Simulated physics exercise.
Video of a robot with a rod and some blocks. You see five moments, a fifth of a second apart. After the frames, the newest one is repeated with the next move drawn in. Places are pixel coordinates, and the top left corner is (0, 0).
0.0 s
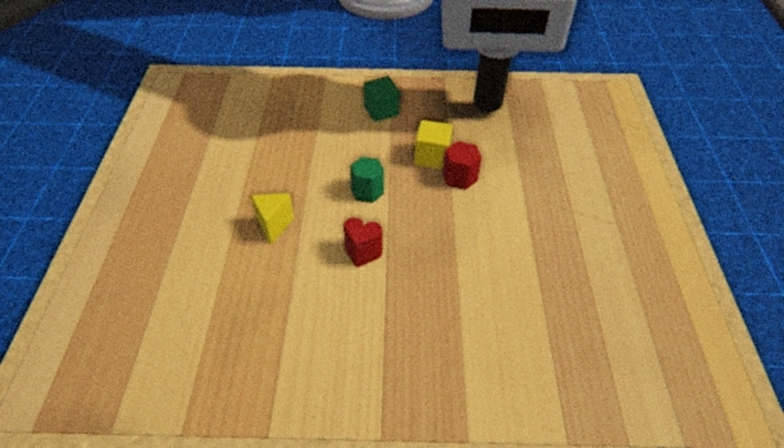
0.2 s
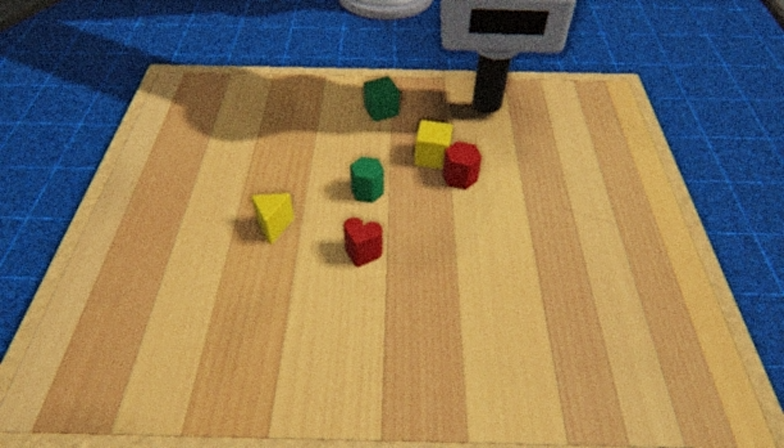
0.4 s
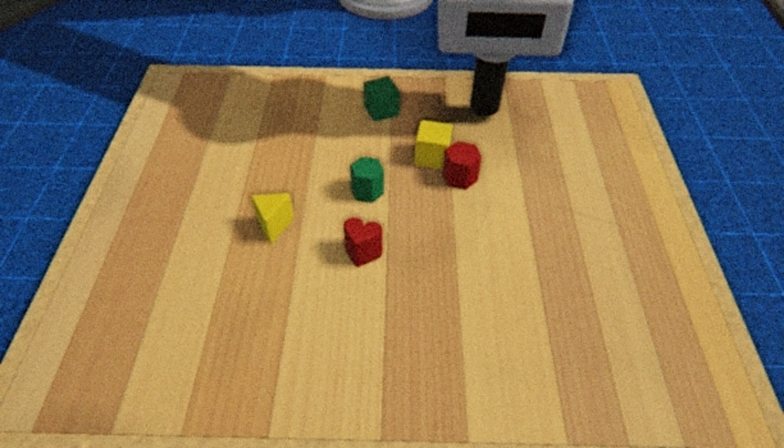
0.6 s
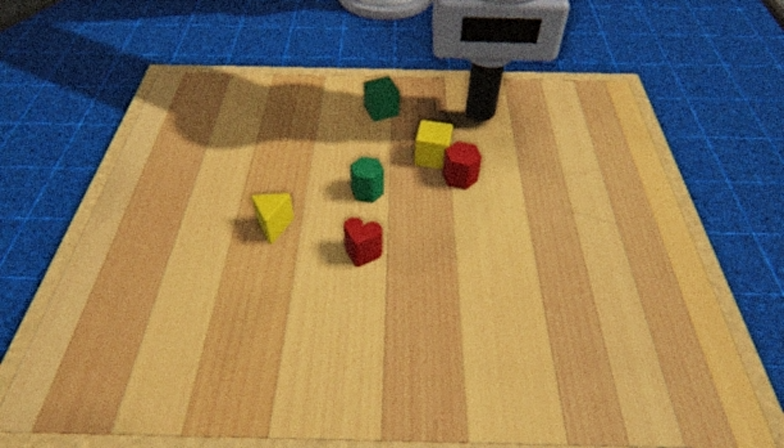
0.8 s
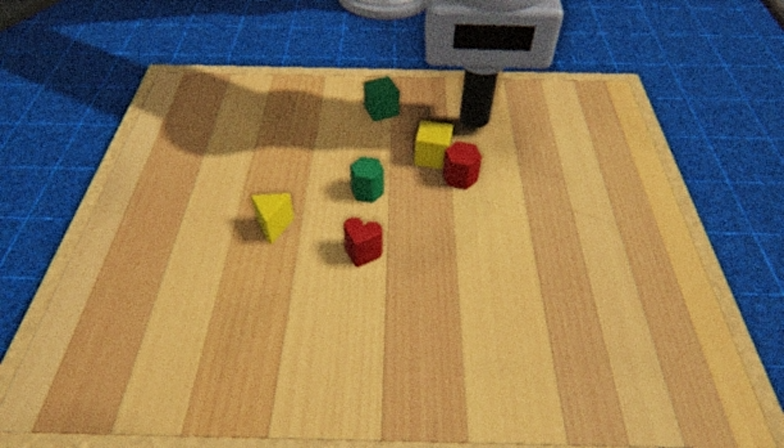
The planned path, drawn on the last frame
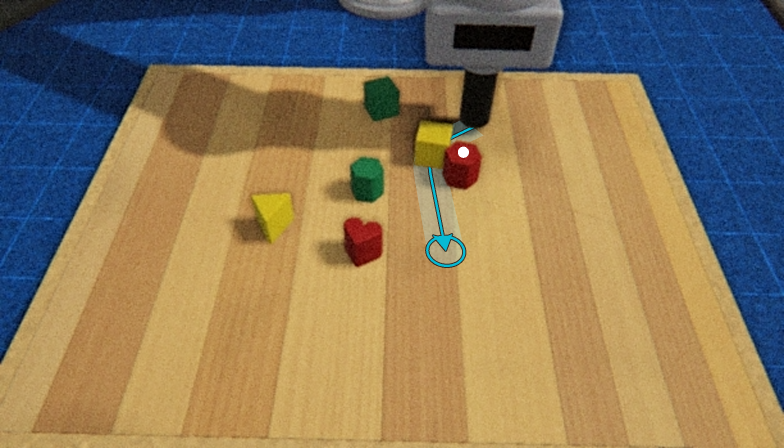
A robot's dark rod moves slightly down and to the left over a striped wooden board, nearing the yellow square block beside the red hexagon, while all the red, yellow and green blocks stay still.
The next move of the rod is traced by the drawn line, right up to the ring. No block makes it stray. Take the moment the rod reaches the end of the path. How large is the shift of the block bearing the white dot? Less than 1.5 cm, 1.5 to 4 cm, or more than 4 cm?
That one ends up within 1.5 cm of where it is now.
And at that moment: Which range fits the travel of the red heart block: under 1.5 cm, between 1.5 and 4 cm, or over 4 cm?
The distance will be below 1.5 cm.
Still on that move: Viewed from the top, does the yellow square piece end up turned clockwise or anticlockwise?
The answer is clockwise.
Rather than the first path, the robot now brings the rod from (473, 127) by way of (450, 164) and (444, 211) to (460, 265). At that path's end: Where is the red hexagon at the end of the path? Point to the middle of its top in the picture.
If I read the scene right, the answer is (487, 197).
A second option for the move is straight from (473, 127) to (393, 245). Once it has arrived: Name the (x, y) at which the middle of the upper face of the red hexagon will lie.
The middle of the upper face of the red hexagon will lie at about (469, 176) in the picture.
Drawn move, from (473, 127) via (433, 154) and (435, 199), ending at (446, 251); the dot is on the red hexagon.
On the path given first. One third of the way, rod at (433, 147); yellow square piece at (419, 149), turned 20° clockwise.
Two thirds of the way, rod at (436, 192); yellow square piece at (402, 177), turned 70° clockwise; red hexagon at (470, 159), turned 45° anticlockwise.
At the end, rod at (447, 244); red heart block still; green hexagon still; yellow square piece at (402, 177), turned 70° clockwise; red hexagon at (470, 159), turned 45° anticlockwise.
